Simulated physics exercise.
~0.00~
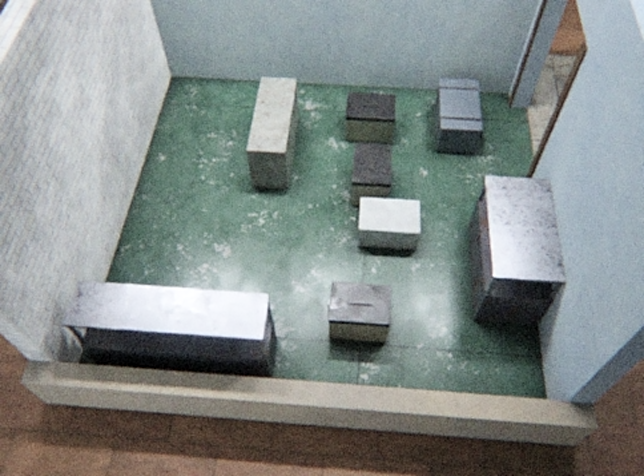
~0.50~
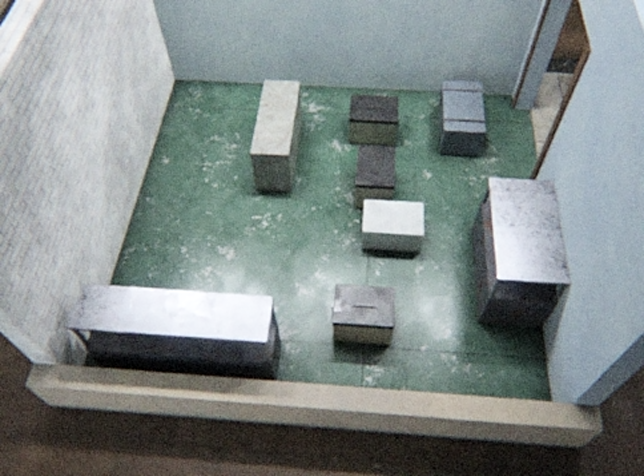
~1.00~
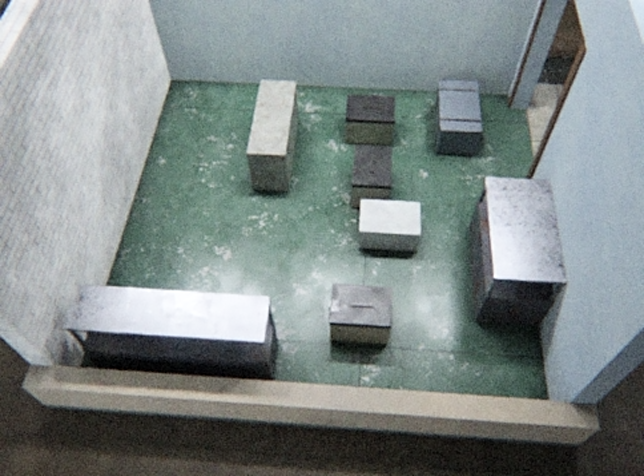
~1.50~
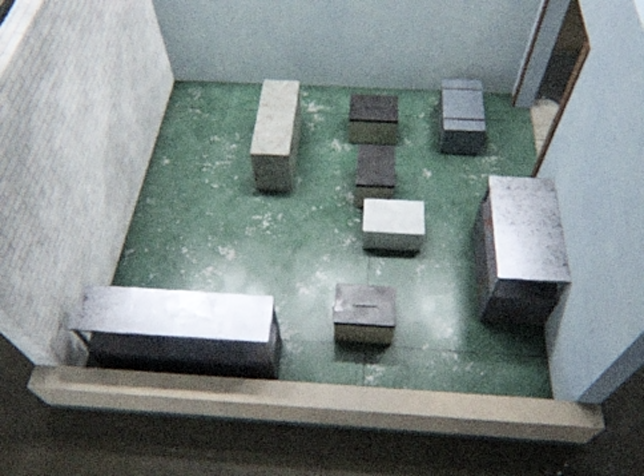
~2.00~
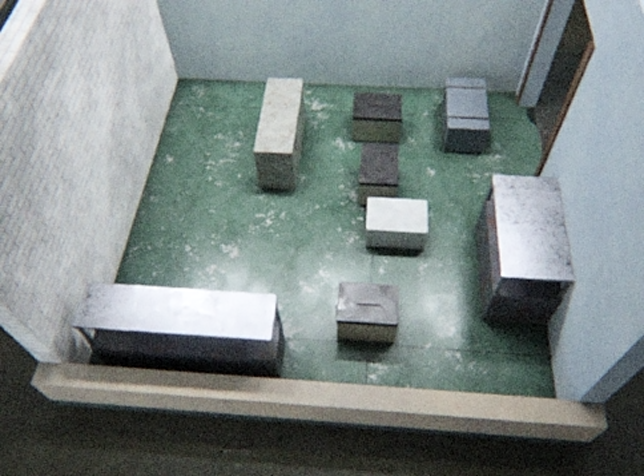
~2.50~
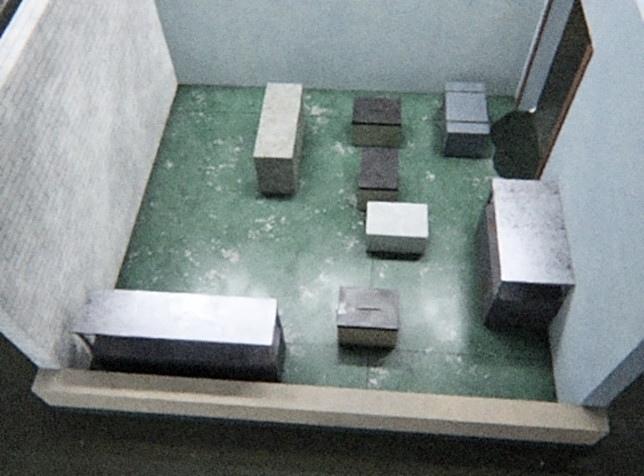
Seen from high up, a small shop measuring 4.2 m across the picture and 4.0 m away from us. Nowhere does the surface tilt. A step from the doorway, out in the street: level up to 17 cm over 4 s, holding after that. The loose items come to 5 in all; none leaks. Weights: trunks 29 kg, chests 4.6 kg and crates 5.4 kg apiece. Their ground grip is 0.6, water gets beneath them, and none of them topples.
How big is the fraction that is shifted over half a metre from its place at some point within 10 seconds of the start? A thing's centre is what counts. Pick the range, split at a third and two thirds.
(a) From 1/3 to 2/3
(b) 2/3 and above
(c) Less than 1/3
The answer is b.
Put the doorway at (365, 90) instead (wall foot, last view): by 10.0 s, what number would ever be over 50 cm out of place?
Result: 4 of them.
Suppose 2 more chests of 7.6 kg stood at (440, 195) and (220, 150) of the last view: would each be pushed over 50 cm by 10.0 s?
So the first ends up beyond that distance while the second ends up within that distance.
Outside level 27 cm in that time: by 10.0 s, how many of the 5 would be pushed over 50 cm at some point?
The answer would then be 5.
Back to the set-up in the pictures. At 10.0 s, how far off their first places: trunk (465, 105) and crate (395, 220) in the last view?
Respectively 100 and 120 cm.
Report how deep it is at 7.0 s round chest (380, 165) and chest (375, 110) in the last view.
I'd put it at 4 cm and 4 cm respectively.
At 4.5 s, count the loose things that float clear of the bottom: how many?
Total: 0.
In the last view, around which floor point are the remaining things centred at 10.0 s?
They're centred close to (347, 225).
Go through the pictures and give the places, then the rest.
The first frame shows a trunk at (460, 104), on the bottom; a chest at (371, 105), on the bottom; 0.0 m2 under water; 0 of 5 have shifted.
The second frame shows a trunk at (463, 105), on the bottom; a chest at (374, 108) rests on the ground; water covers 0.0 m2; 0 of 5 have shifted.
The third frame shows a trunk at (460, 105) rests on the ground; a chest at (371, 107), on the bottom; 0.0 m2 under water; 0 of 5 have shifted.
The fourth frame shows a trunk at (463, 104) rests on the ground; a chest at (374, 107), on the bottom; 0.0 m2 under water; 0 of 5 have shifted.
The fifth frame shows a trunk at (467, 103), on the bottom; a chest at (378, 105) rests on the ground; water covers 0.0 m2; 0 of 5 have shifted.
The sixth frame shows a trunk at (466, 107), on the bottom; a chest at (377, 110) rests on the ground; water covers 0.3 m2; 0 of 5 have shifted.
After 3.5 s 0 of 5 are over 50 cm from their spots; 0 afloat.
After 4.5 s 0 of 5 are over 50 cm from their spots; 0 afloat.
After 7.0 s 4 of 5 are over 50 cm from their spots; 4 afloat.
After 10.0 s 5 of 5 are over 50 cm from their spots, and 5 have been at some point; 4 afloat.
